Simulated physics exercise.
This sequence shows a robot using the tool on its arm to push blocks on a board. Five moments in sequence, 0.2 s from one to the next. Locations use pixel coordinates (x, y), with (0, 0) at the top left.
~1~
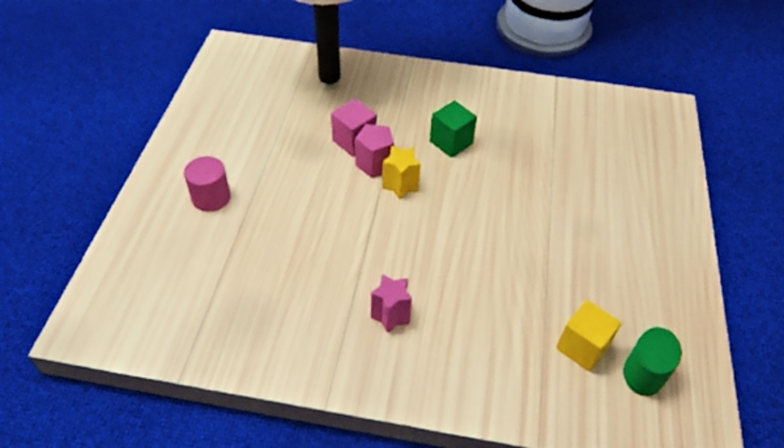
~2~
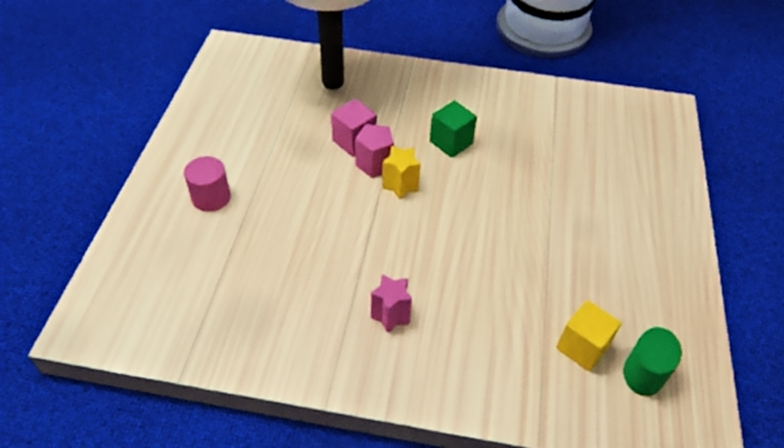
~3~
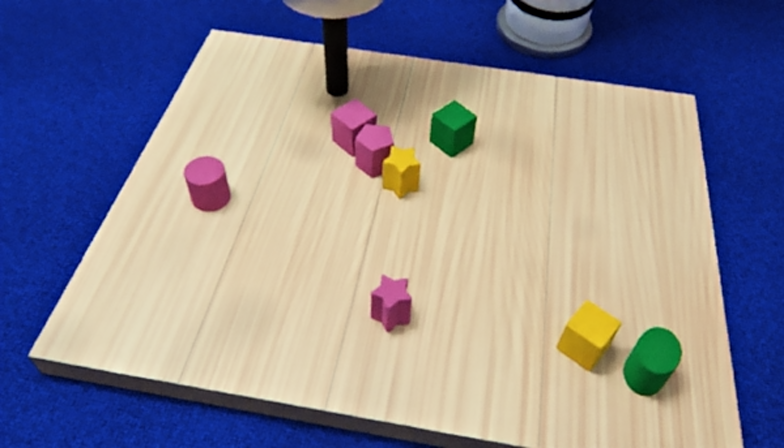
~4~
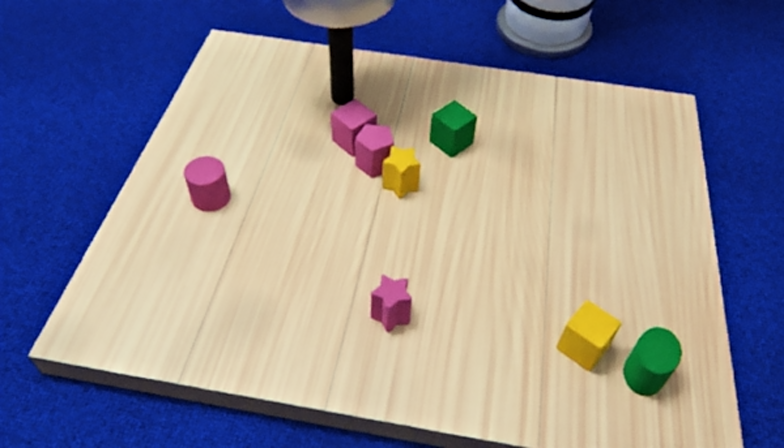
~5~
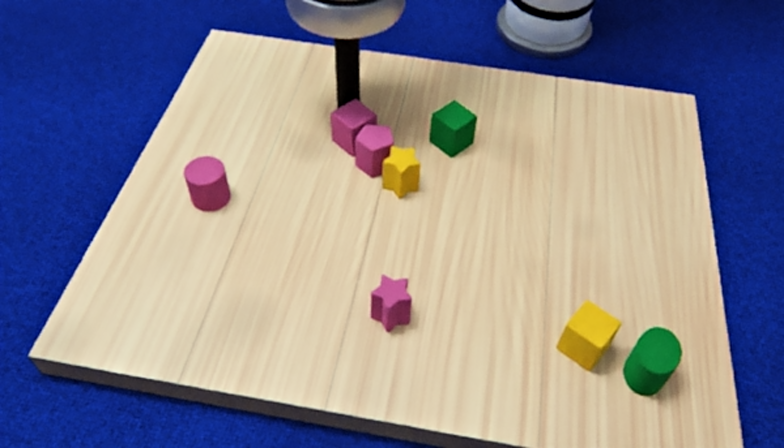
Black robot tool moving slightly down and right across a wooden board toward a pink cube, while the colourful blocks stay still.
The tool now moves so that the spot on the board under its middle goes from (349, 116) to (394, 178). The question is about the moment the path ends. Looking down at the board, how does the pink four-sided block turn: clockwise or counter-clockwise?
It twists with the clock when seen from above.
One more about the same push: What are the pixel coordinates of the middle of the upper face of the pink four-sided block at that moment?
Roughly at (349, 139).
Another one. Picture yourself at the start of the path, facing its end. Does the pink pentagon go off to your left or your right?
The pink pentagon goes right.
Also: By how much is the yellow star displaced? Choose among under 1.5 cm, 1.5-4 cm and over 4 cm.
It moves between 1.5 and 4 cm.
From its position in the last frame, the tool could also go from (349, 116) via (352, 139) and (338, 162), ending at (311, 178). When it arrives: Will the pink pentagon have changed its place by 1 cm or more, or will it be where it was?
It is moved off its spot.
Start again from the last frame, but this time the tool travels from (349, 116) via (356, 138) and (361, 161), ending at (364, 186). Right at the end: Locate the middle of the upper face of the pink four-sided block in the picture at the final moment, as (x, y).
It sits at (337, 169).
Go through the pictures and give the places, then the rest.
Tool tip (330, 77); block tops, pink four-sided block (354, 113); pink pentagon (375, 136); yellow star (402, 158); green four-sided block (455, 114), in the first frame.
Tool (333, 83); blocks unchanged, in the second frame.
Tool (337, 90); blocks unchanged, in the third frame.
Tool (343, 98); blocks unchanged, in the fourth frame.
Tool (349, 108); pink four-sided block (354, 113); pink pentagon (375, 136); yellow star (402, 158); green four-sided block (455, 114), in the fifth frame.
What follows on the original path. One third of the way, tool (363, 128); pink four-sided block (352, 128), turned 45° clockwise; pink pentagon (377, 151), turned 45° anticlockwise; yellow star (407, 161).
Two thirds of the way, tool (378, 149); pink four-sided block (350, 138), turned 90° clockwise; pink pentagon (376, 156), turned 55° anticlockwise; yellow star (408, 162), turned 15° anticlockwise.
At the end, tool (394, 170); pink four-sided block (349, 139), turned 95° clockwise; pink pentagon (375, 167), turned 30° anticlockwise; yellow star (414, 167), turned 30° anticlockwise; green four-sided block in place.
